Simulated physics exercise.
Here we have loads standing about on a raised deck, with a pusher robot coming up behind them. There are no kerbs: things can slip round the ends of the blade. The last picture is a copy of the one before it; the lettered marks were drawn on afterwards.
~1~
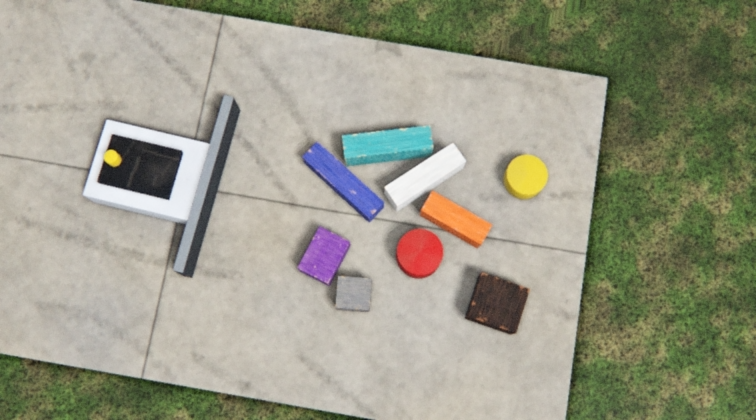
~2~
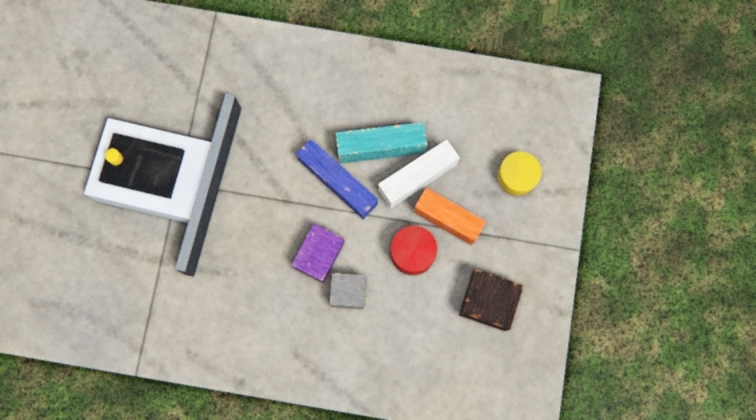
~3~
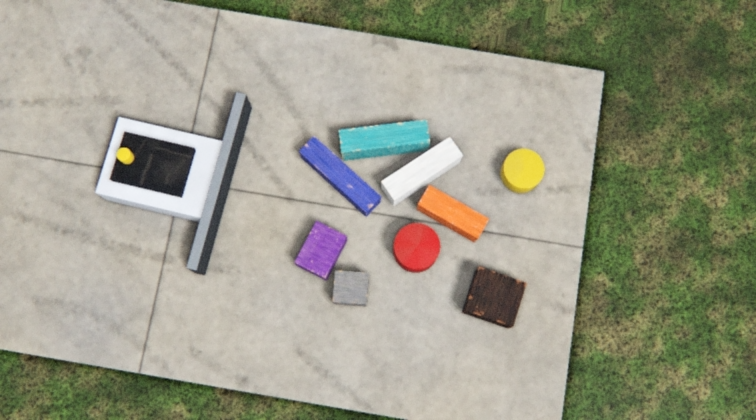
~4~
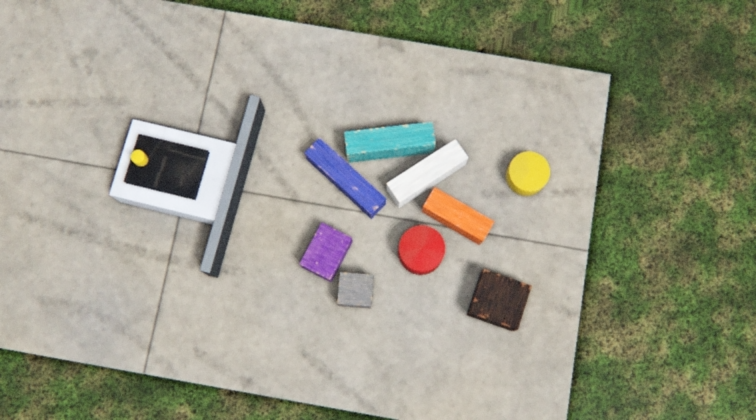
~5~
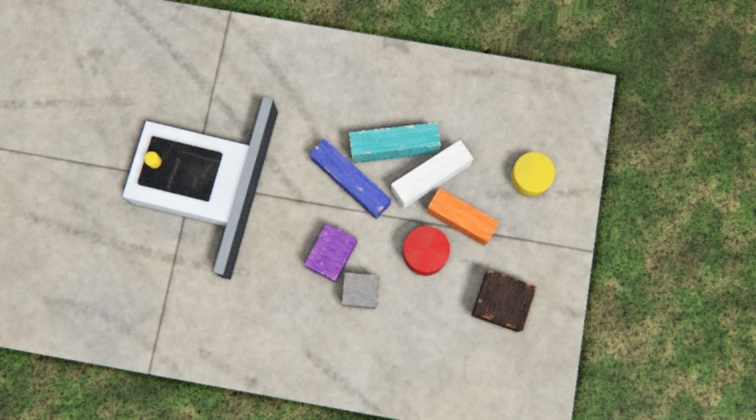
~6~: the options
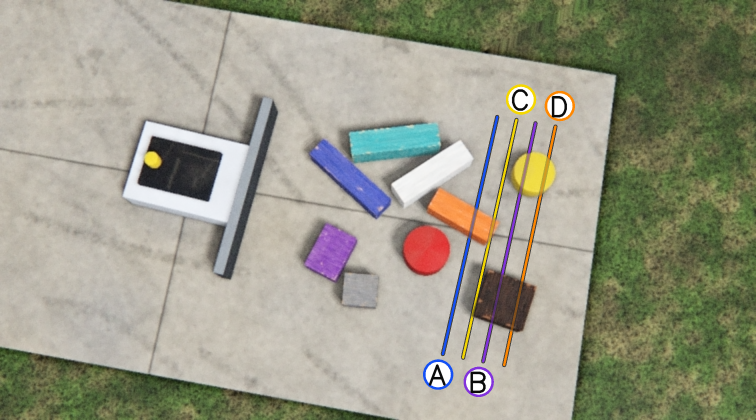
A white pusher robot with a wide blade moves slightly right toward scattered, motionless coloured blocks.
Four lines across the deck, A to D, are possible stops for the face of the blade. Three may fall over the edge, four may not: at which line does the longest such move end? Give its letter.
No farther than D.
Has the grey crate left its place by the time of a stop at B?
Yes.
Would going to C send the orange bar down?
No.
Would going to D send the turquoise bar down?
No.
On the marked copy, A at (471, 232); B at (510, 239); C at (491, 235); D at (531, 242).
With D. Early on, robot (289, 188); turquoise bar (418, 137); grey crate (374, 299).
Further on, robot (393, 206); black crate (542, 315); yellow canister (543, 177).
At the end, robot (473, 220); black crate over the edge; yellow canister over the edge; two fallen.
As for the rest, A is within the limit but short; B is within the limit but short; C is within the limit but short.
